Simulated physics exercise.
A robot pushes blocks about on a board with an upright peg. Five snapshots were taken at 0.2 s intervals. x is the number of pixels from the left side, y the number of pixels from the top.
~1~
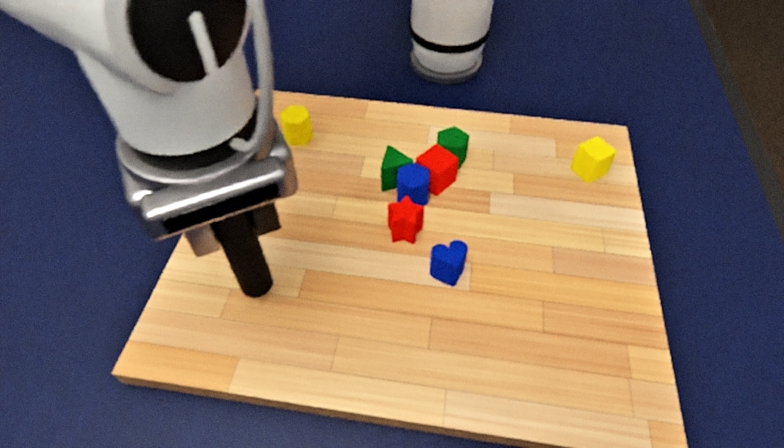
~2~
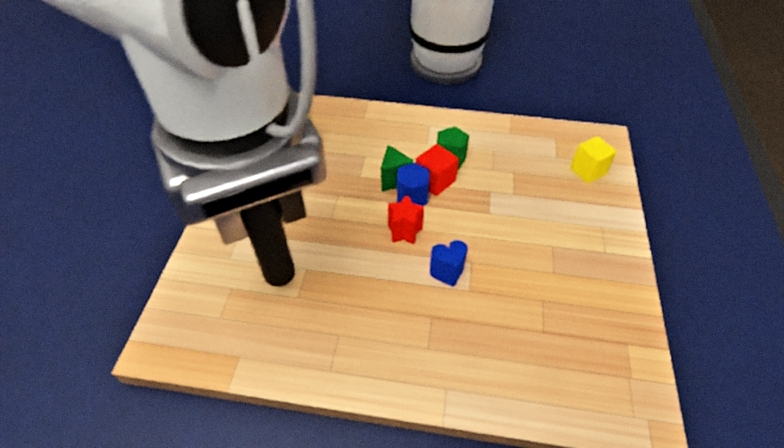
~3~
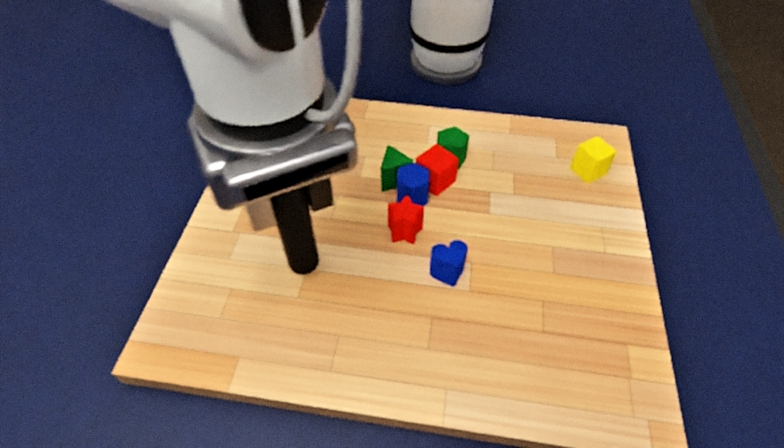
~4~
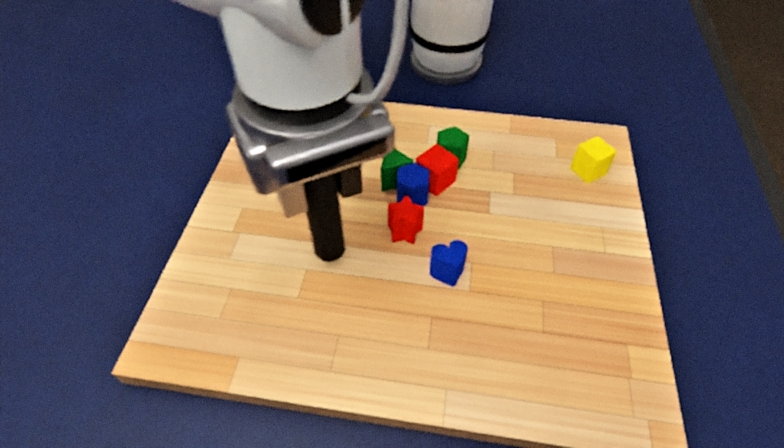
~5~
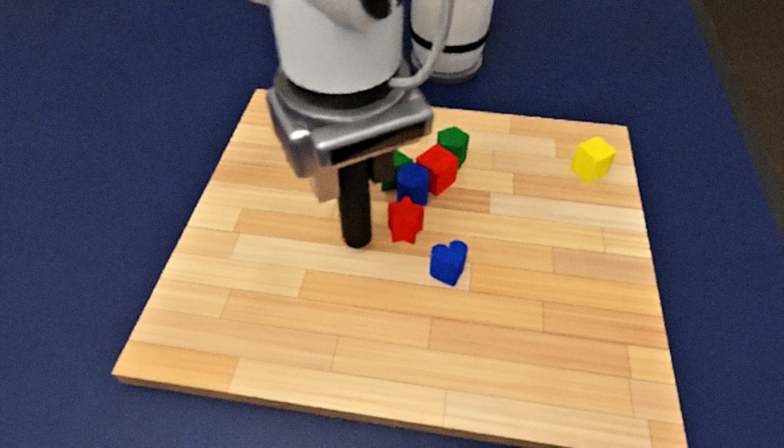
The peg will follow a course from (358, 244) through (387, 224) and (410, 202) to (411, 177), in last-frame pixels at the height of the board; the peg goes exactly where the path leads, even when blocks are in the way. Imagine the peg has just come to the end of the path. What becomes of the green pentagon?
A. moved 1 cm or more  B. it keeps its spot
I choose A.
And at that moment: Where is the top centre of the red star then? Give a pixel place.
In the picture, that point is around (424, 205).
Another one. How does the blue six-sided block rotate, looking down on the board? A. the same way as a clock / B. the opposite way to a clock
That would be A.
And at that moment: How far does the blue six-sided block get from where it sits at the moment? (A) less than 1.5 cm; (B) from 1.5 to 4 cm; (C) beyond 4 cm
The answer is C.
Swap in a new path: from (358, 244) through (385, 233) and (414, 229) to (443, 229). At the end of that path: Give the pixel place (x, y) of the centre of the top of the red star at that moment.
The centre of its top face lies at (474, 204).
What follows on the original path. One third of the way, peg (387, 216); red star (414, 208), turned 25° clockwise.
Two thirds of the way, peg (411, 195); green triangle (394, 155), turned 25° anticlockwise; red star (424, 205), turned 65° clockwise; blue six-sided block (426, 161); green pentagon (461, 128), turned 25° clockwise.
At the end, peg (411, 169); green triangle (388, 146), turned 55° anticlockwise; red star (424, 205), turned 65° clockwise; blue six-sided block (431, 139), turned 20° clockwise; green pentagon (478, 117), turned 45° clockwise.
